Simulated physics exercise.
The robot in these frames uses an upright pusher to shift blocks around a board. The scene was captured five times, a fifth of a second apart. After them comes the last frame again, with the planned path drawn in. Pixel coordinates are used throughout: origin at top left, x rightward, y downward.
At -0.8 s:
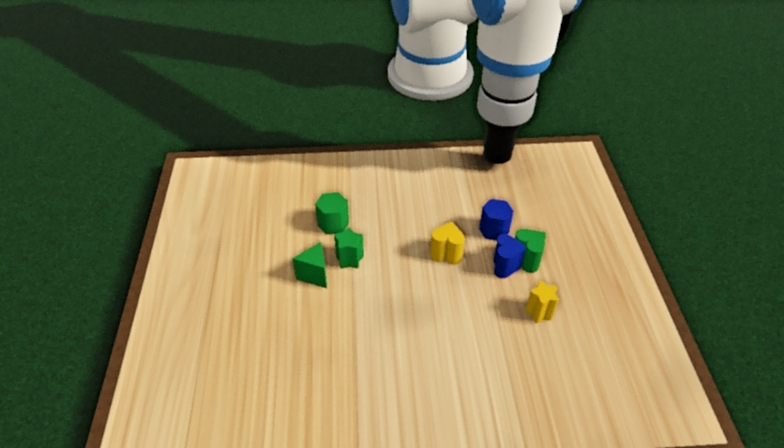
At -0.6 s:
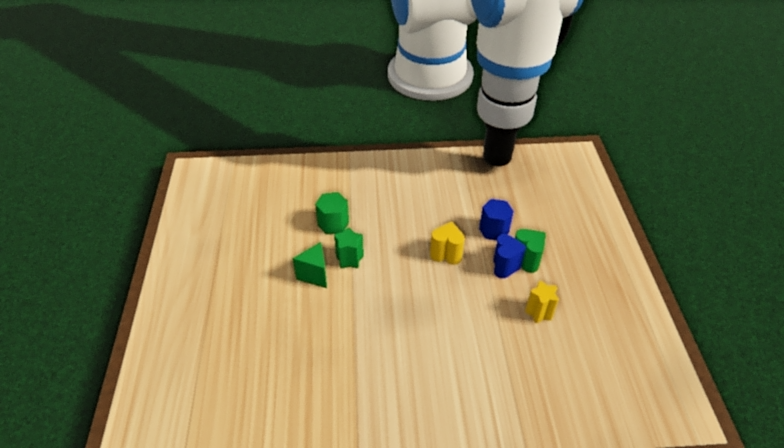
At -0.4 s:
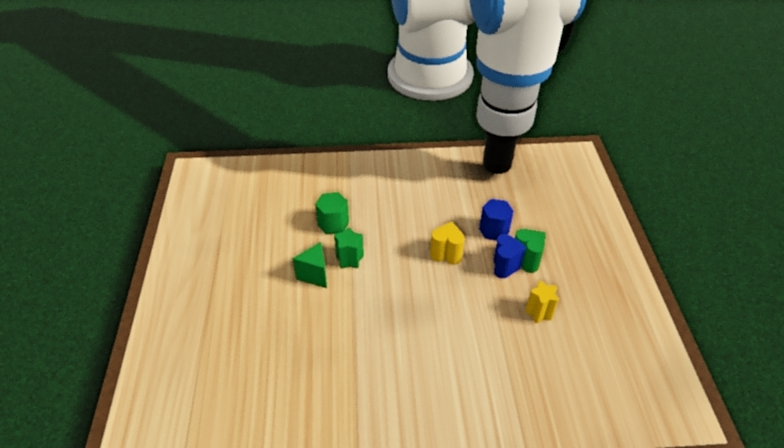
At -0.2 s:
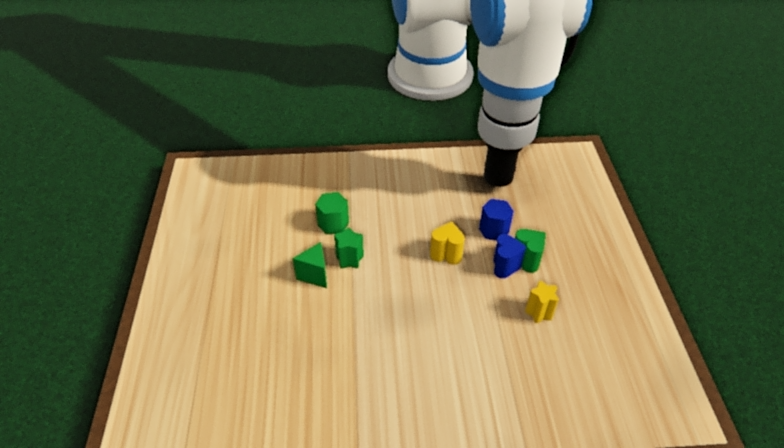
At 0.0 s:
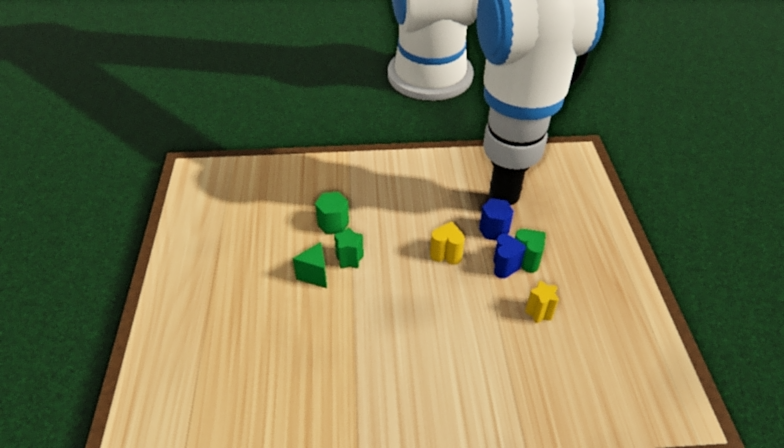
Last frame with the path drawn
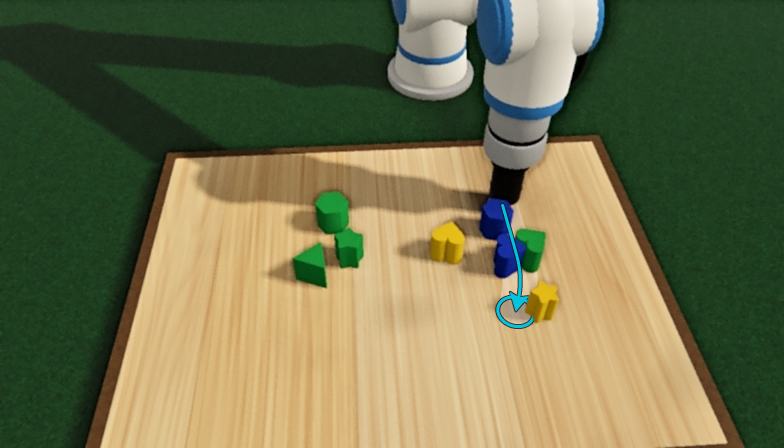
We see a robot arm with a black pusher at the far edge of a wooden board holding green, blue and yellow blocks. The pusher moves slowly toward the viewer, nearing the blue six-sided block, while the blocks stay still.
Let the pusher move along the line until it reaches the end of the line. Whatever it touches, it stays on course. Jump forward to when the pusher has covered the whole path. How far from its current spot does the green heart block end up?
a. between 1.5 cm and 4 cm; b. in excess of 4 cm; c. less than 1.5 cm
(b)
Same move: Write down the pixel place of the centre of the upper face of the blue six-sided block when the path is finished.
When the path ends, it will be at (487, 229).
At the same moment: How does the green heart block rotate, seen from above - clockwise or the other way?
Viewed from the top, it goes anticlockwise.
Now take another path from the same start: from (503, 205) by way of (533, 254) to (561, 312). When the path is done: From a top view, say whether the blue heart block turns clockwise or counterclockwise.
Looking down: Clockwise.
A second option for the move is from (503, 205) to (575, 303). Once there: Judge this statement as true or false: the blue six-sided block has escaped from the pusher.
My answer: True.
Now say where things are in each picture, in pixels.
Pusher's lower end (497, 155); blue six-sided block (498, 209); blue heart block (509, 246); green heart block (533, 238); yellow star-shaped block (546, 292), in the first picture.
Pusher (497, 158); blocks still, in the second picture.
Pusher (497, 165); blocks still, in the third picture.
Pusher (498, 178); blocks still, in the fourth picture.
Pusher (504, 196); blue six-sided block (498, 209); blue heart block (509, 246); green heart block (533, 238); yellow star-shaped block (546, 292), in the fifth picture.
Drawn move, from (503, 205) by way of (512, 237) and (520, 273) to (516, 312).
The first path, step by step. One third of the way, pusher (514, 229); blue six-sided block (489, 226), turned 45° clockwise.
Two thirds of the way, pusher (522, 265); blue six-sided block (487, 229), turned 65° clockwise; blue heart block (501, 264), turned 20° clockwise; green heart block (554, 267), turned 75° anticlockwise.
At the end, pusher (518, 303); blue six-sided block (487, 229), turned 65° clockwise; blue heart block (492, 272), turned 55° clockwise; green heart block (557, 271), turned 90° anticlockwise; yellow star-shaped block (551, 300), turned 20° anticlockwise.
